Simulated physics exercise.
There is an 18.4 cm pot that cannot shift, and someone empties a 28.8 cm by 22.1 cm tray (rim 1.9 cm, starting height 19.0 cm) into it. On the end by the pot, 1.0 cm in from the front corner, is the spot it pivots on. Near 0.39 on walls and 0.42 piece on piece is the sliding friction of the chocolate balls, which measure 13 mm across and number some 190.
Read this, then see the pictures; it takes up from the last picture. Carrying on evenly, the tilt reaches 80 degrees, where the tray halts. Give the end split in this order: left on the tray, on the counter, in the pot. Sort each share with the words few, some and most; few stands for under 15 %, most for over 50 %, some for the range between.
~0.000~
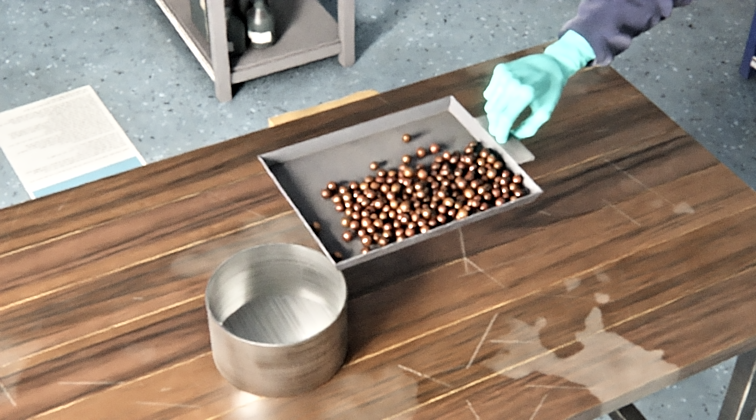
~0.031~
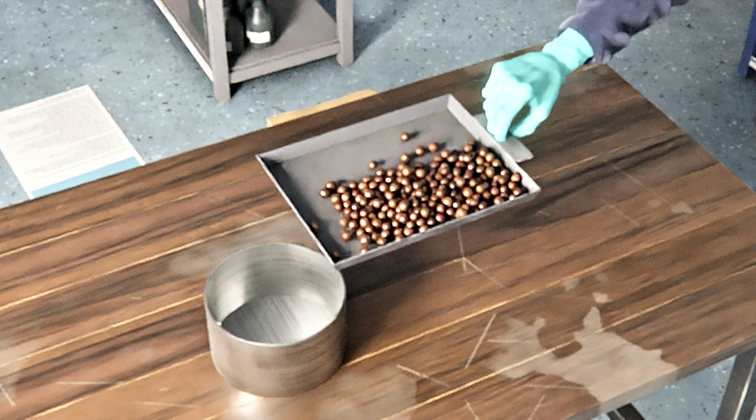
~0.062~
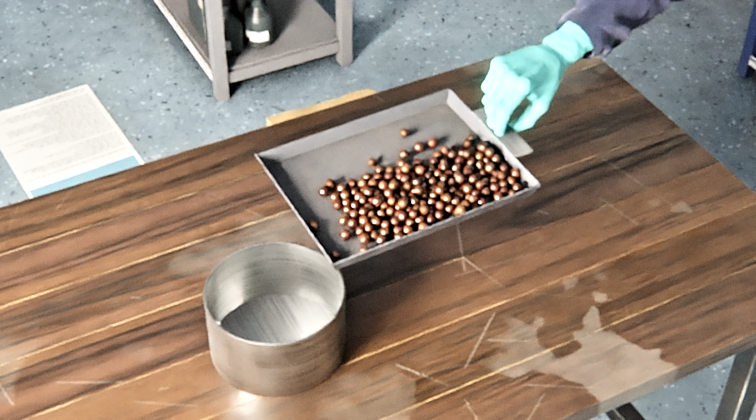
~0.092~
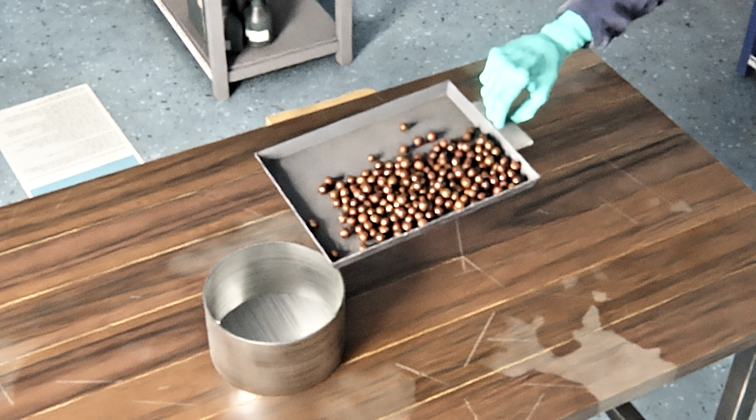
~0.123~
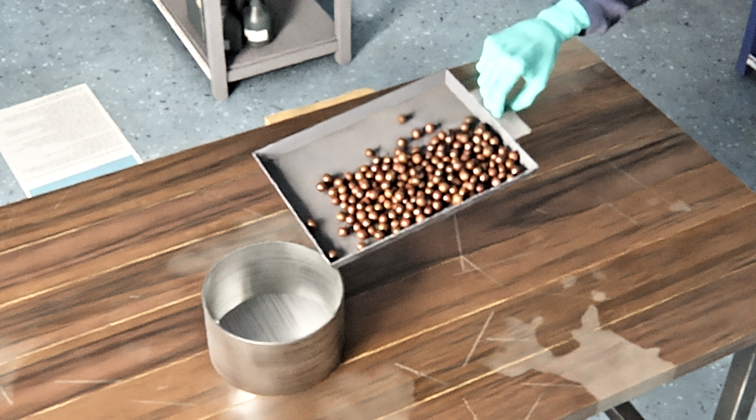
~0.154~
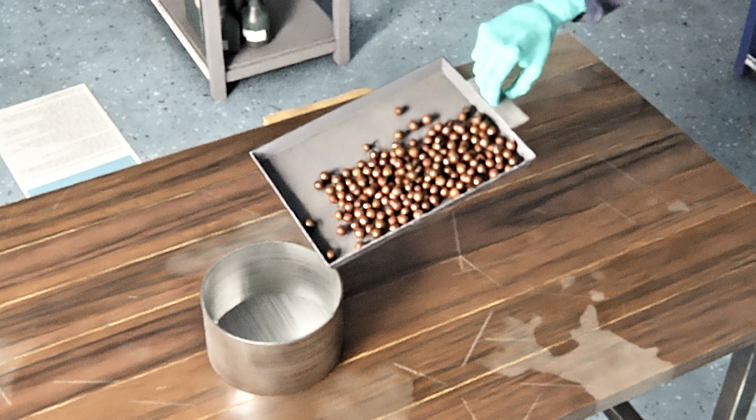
The shares come out as follows. Left on the tray: Few. Counter: Some. Pot: Most.
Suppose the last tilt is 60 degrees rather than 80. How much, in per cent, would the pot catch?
Share in the pot: Around 50 %.
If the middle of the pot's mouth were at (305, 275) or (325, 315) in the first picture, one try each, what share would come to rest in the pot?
Estimates: 25 in a hundred and 40 in a hundred.
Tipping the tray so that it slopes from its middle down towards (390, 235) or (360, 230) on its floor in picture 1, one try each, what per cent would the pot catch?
That would be close to 0 per cent, then close to 30 per cent.
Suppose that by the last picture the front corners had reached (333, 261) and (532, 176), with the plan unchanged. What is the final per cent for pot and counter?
Pot: 0, counter: 100.
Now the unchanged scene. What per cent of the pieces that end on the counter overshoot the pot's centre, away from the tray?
Near 100 in a hundred.
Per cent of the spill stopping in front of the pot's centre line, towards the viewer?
I'd put it at around 70 per cent.
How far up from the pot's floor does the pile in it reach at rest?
Some 2.5 cm up.
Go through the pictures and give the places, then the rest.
The first picture shows tray tilt 0 degrees, front corners at (338, 259) and (535, 189); middle of the pieces at (425, 192); pot at (277, 292).
The second picture shows tray tilt 1 degrees, front corners at (336, 259) and (533, 188); middle of the pieces at (424, 190).
The third picture shows tray tilt 2 degrees, front corners at (335, 259) and (533, 183); middle of the pieces at (423, 187).
The fourth picture shows tray tilt 5 degrees, front corners at (335, 258) and (533, 175), lowest corner left front; middle of the pieces at (422, 182).
The fifth picture shows tray tilt 8 degrees, front corners at (333, 259) and (531, 166), lowest corner left front; middle of the pieces at (421, 176).
The sixth picture shows tray tilt 12 degrees, front corners at (331, 259) and (528, 155), lowest corner left front; middle of the pieces at (418, 170); pot at (272, 290). Its pace works out near 130 degrees a second.
After 0.42 s, tilt 47 degrees; the tray holds 100 %, the pot 0 %.
Then, at 0.59 s, tilt 69 degrees; the tray holds 85 %, the pot 0 %.
After 0.89 s, tilt 80 degrees; the tray holds 5 %, the pot 55 %.
By 1.9 s all is still; tray 0 %, counter 35 %, pot 65 %.
